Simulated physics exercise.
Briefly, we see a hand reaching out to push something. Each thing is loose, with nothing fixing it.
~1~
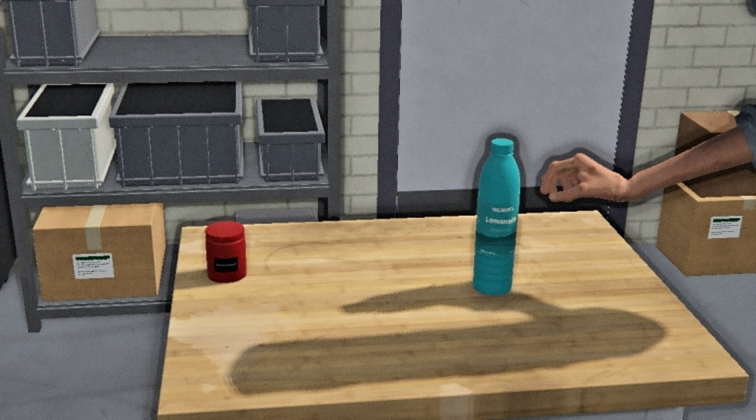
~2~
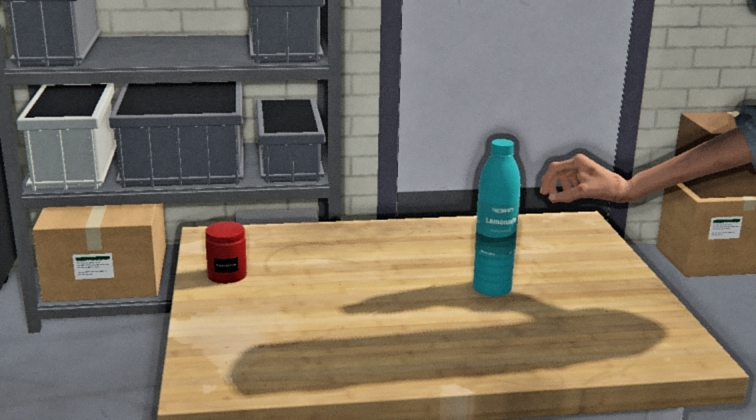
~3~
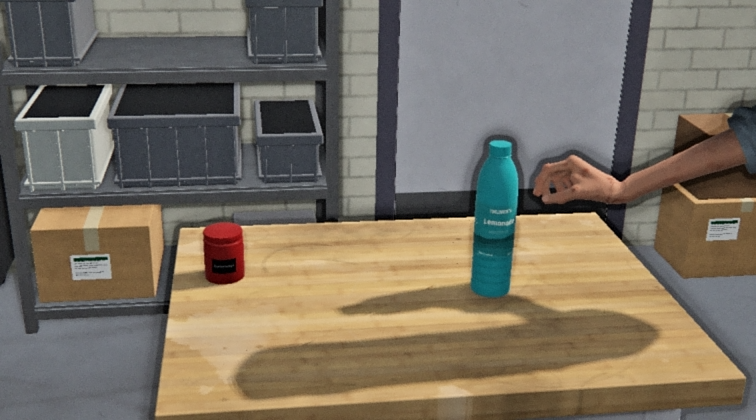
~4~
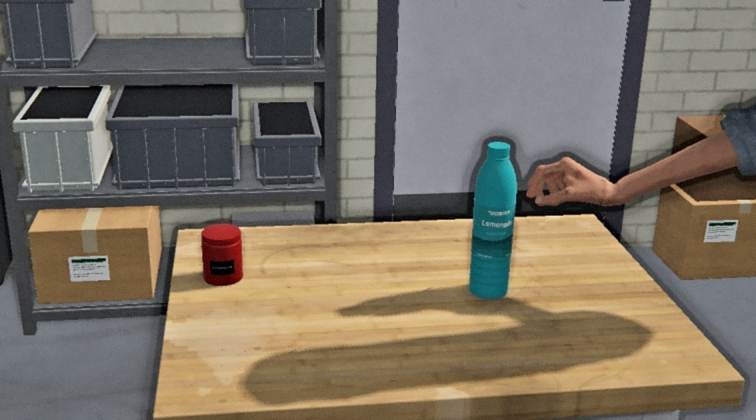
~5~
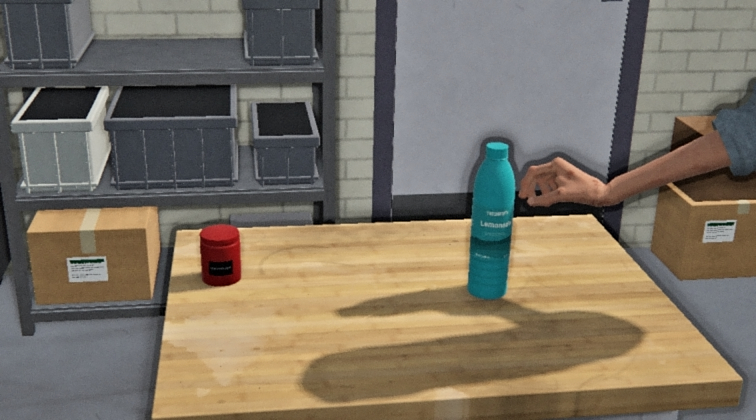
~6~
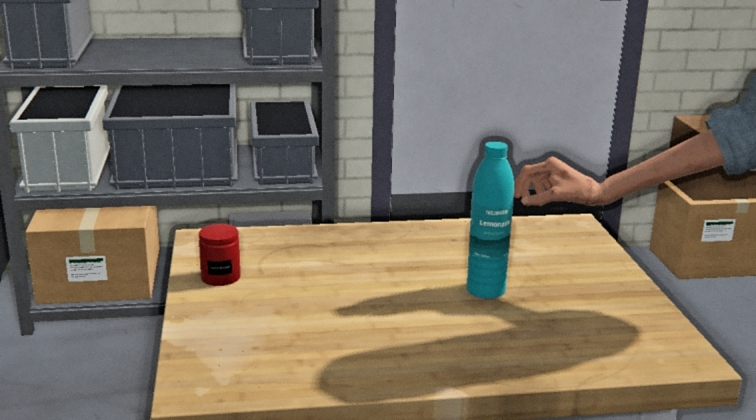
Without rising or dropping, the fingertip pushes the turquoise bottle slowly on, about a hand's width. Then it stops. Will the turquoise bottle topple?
It goes over.
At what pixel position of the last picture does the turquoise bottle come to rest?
The object finishes roughly at pixel (379, 278).
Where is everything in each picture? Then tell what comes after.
In the first picture, turquoise bottle (497, 217).
In the second picture, turquoise bottle (497, 218).
In the third picture, turquoise bottle (495, 219).
In the fourth picture, turquoise bottle (493, 220).
In the fifth picture, turquoise bottle (492, 221).
In the sixth picture, turquoise bottle (491, 220).
Then, 0.70 s later than the last frame, turquoise bottle tilted by 25° near (456, 220).
Then, 1.00 s later than the last frame, turquoise bottle on its side near (387, 277).
When it is over, lying over on the table, turquoise bottle. End places, in pixels of the last picture, turquoise bottle near (379, 278).
